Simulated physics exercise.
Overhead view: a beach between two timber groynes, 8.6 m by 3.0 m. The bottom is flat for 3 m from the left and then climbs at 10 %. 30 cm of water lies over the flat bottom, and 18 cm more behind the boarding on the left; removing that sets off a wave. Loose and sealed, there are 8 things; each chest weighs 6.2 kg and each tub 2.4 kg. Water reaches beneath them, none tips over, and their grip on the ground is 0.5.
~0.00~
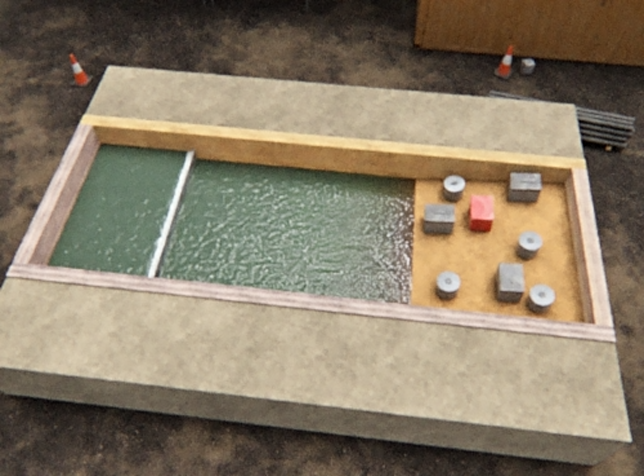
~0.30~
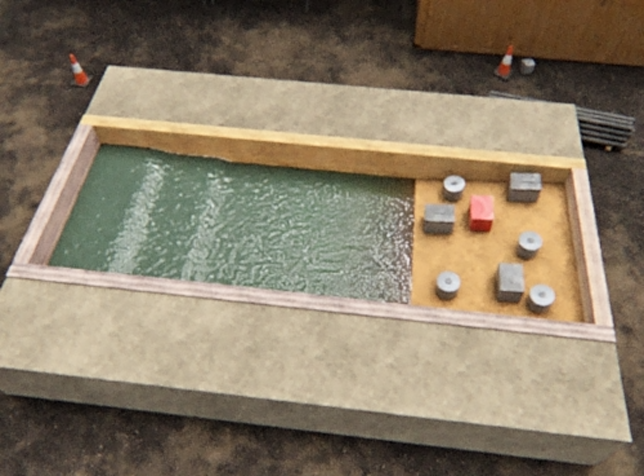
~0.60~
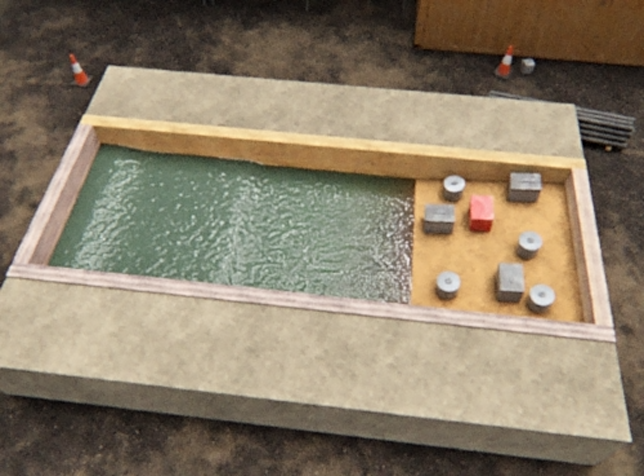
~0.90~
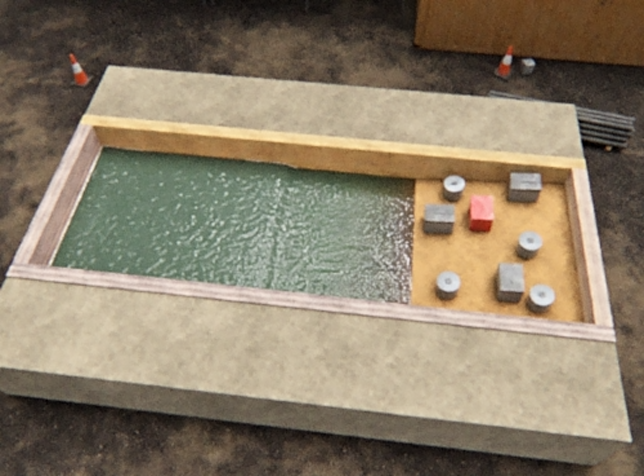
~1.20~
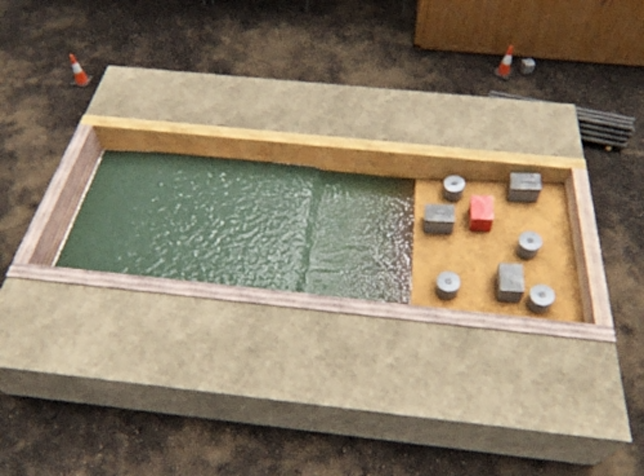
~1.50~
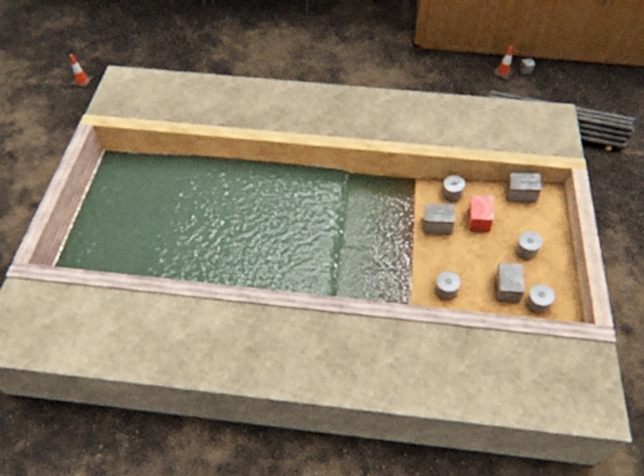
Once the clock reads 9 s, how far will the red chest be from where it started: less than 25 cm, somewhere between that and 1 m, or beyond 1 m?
Beyond the far mark.
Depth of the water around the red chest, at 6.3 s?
About 4 cm.
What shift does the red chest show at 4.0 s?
Close to 20 cm.
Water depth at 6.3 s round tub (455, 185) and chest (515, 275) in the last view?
Depth approx. 4 cm / 3 cm.
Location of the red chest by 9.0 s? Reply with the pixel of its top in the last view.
Somewhere around (348, 215), I'd say.
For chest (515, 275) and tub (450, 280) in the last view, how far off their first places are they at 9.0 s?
In turn: 200 cm, 250 cm.
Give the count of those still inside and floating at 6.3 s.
Count at that moment: 4.
After 2.1 s the red chest is near (484, 207), 0.0 m from its start, aground; 0 afloat.
After 4.0 s the red chest is near (495, 208), 0.2 m from its start, aground; 3 afloat.
After 6.3 s the red chest is near (440, 216), 0.8 m from its start, afloat; 4 afloat.
After 9.0 s the red chest is near (348, 215), 2.3 m from its start, afloat; 4 afloat.
